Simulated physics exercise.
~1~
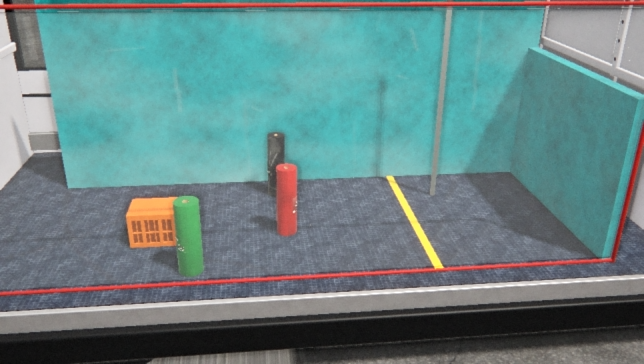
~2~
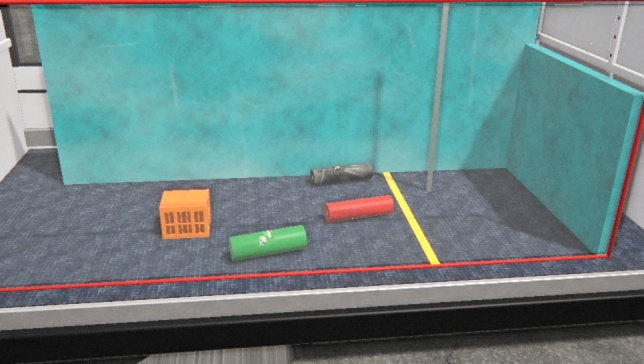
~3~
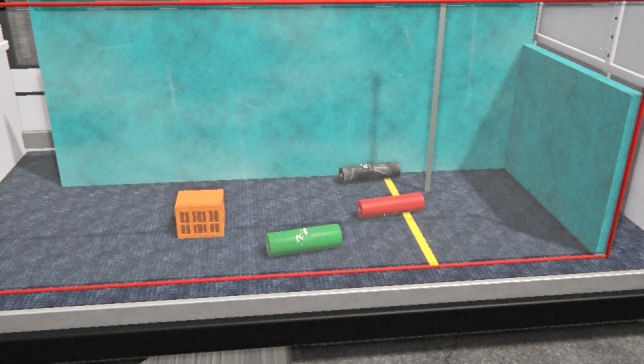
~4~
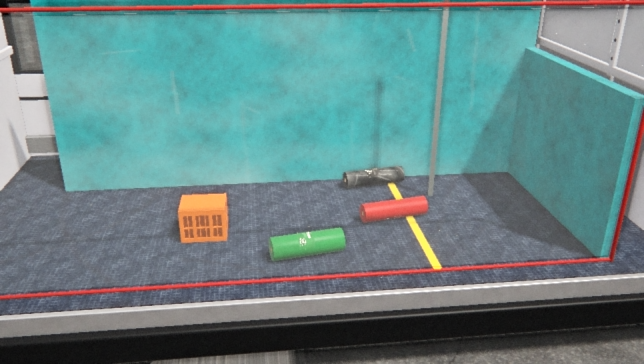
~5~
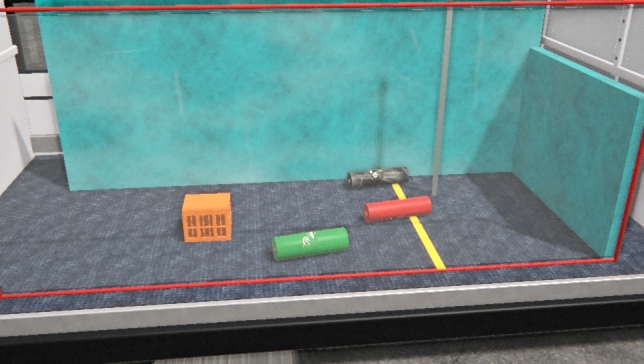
The green, red and black rolls toppled onto their sides and moved right across the carpeted floor while the orange crate slid a shorter way, upright, and all of them came to rest with their middles short of the yellow line.
